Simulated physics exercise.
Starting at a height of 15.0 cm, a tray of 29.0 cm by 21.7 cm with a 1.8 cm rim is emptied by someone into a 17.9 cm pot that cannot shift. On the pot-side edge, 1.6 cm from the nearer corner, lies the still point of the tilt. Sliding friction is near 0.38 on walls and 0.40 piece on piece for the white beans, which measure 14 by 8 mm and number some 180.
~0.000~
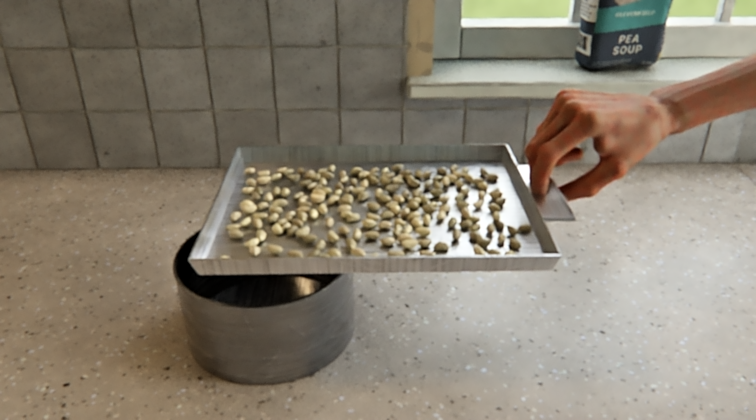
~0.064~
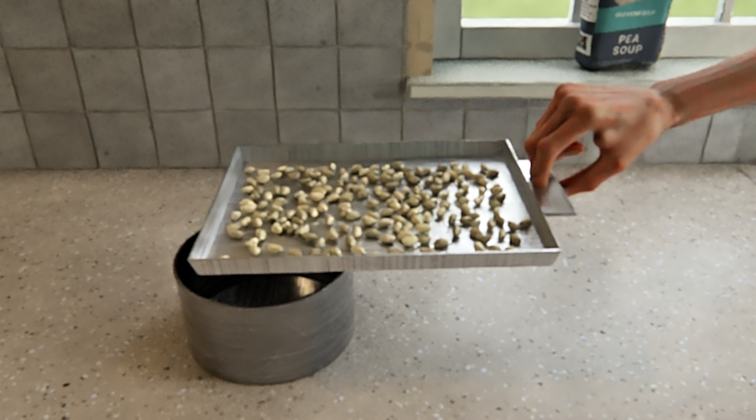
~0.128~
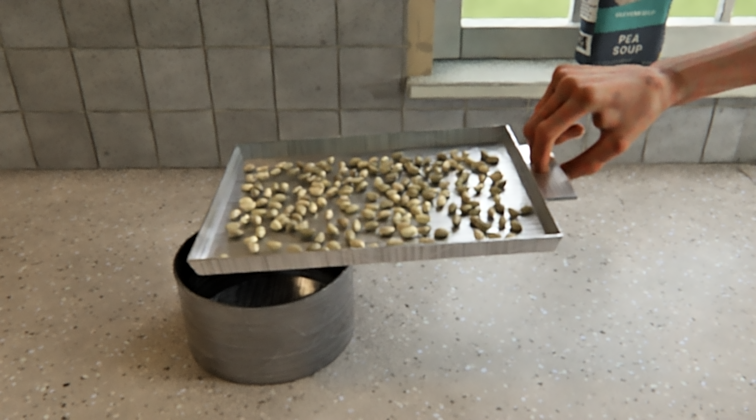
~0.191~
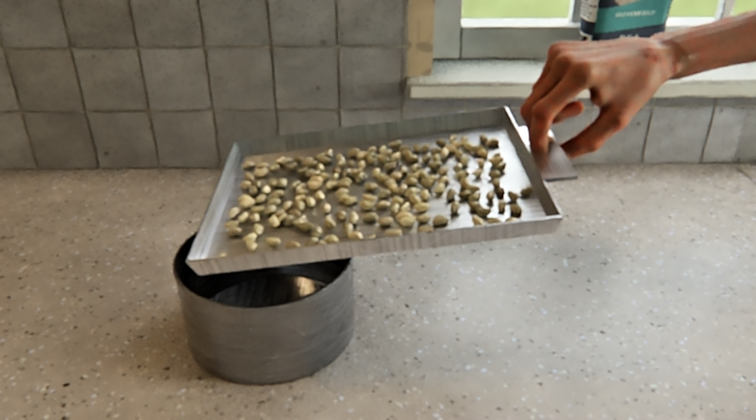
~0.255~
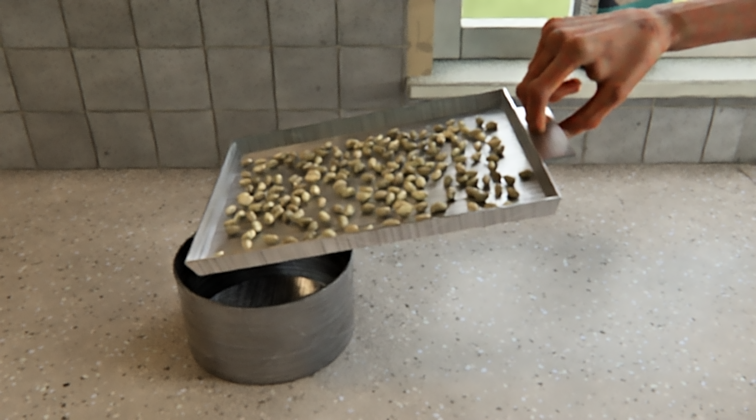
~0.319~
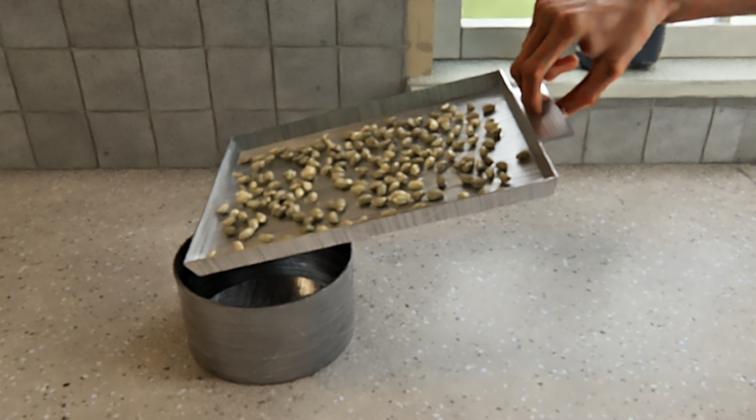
A metal tray of pale green beans tilting down to the left above a dark pot as a hand raises its right end.
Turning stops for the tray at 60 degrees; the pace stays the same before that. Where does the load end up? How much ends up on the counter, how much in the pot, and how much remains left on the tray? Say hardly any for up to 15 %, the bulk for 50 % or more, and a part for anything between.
By place: Counter a part, pot hardly any, tray the bulk.
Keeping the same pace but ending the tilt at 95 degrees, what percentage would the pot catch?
You'd end up with some 0 % in the pot.
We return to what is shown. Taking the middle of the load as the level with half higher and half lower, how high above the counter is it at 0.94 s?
Height: Around 18 cm.
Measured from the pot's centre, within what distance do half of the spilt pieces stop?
That comes to near 22 cm.
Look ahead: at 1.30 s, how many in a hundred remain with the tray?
Roughly 80 per cent.
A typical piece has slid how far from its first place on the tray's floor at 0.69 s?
By then it sits near 7 cm from where it began.
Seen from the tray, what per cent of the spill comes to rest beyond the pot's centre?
Share: Around 90 %.
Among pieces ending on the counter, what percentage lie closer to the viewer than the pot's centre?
Near 80 in a hundred.
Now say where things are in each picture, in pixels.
Tray tilt 0 degrees, front corners at (196, 256) and (554, 252); middle of the pieces at (373, 207); pot at (265, 252), in the first picture.
Tray tilt 1 degrees, front corners at (196, 256) and (554, 247); middle of the pieces at (372, 204), in the second picture.
Tray tilt 4 degrees, front corners at (195, 256) and (555, 232), lowest corner left front; middle of the pieces at (372, 196), in the third picture.
Tray tilt 8 degrees, front corners at (194, 257) and (554, 214), lowest corner left front; middle of the pieces at (370, 187), in the fourth picture.
Tray tilt 11 degrees, front corners at (192, 258) and (553, 194), lowest corner left front; middle of the pieces at (367, 178), in the fifth picture.
Tray tilt 15 degrees, front corners at (191, 258) and (549, 175), lowest corner left front; middle of the pieces at (362, 171); pot at (265, 252). The tray's pace is about 60 degrees a second, in the sixth picture.
After 0.69 s, tilt 37 degrees; the tray holds 100 %, the pot 0 %.
After 0.94 s, tilt 51 degrees; the tray holds 100 %, the pot 0 %.
After 1.30 s, tilt 60 degrees; the tray holds 80 %, the pot 0 %.
At rest (2.7 s), counter 20 %, pot 0 %, tray 75 %.
